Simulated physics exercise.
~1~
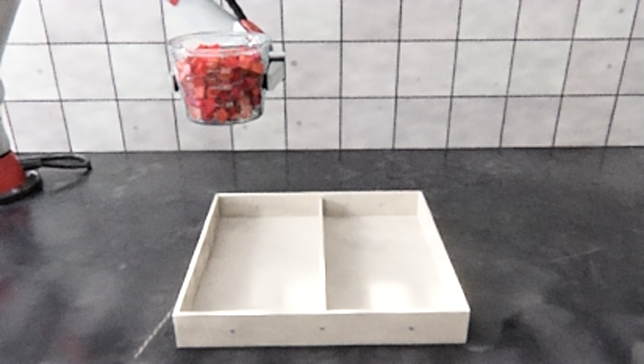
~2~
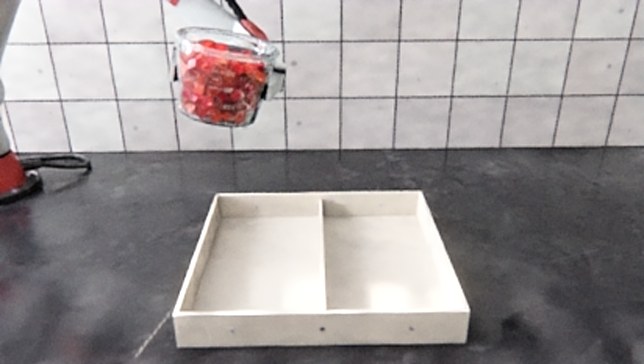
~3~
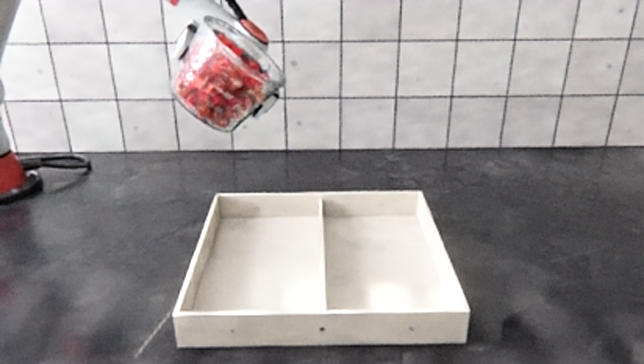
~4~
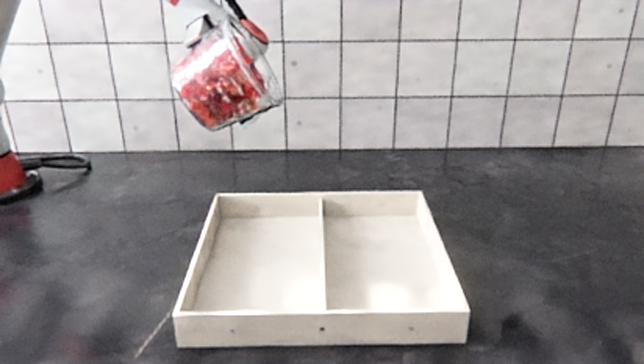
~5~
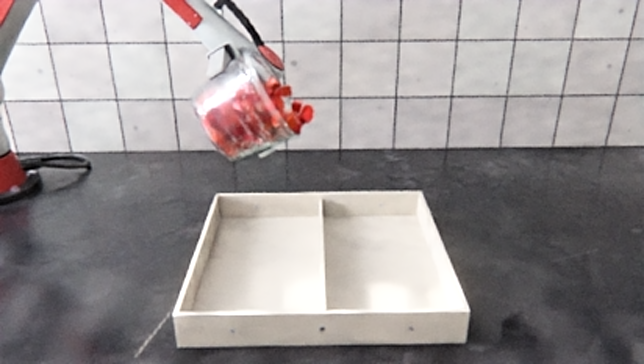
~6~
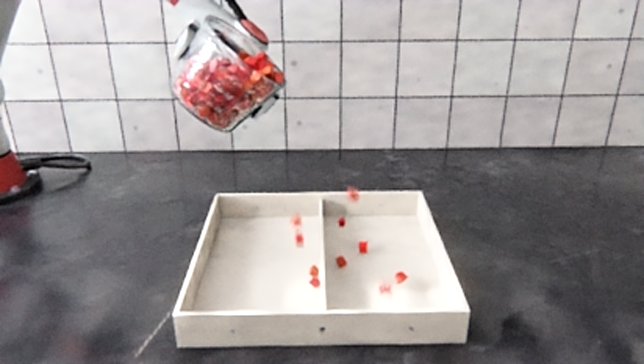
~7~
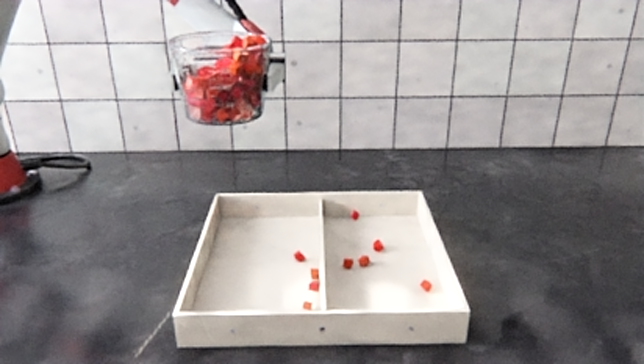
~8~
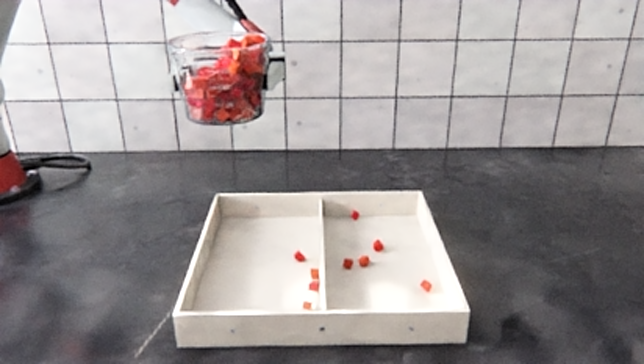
A robot arm tipped a clear cup of red vegetable dice above a pale, two-part tray, spilling just a few pieces into both sections, then swung the cup back upright and held it still, with most of the dice remaining inside.
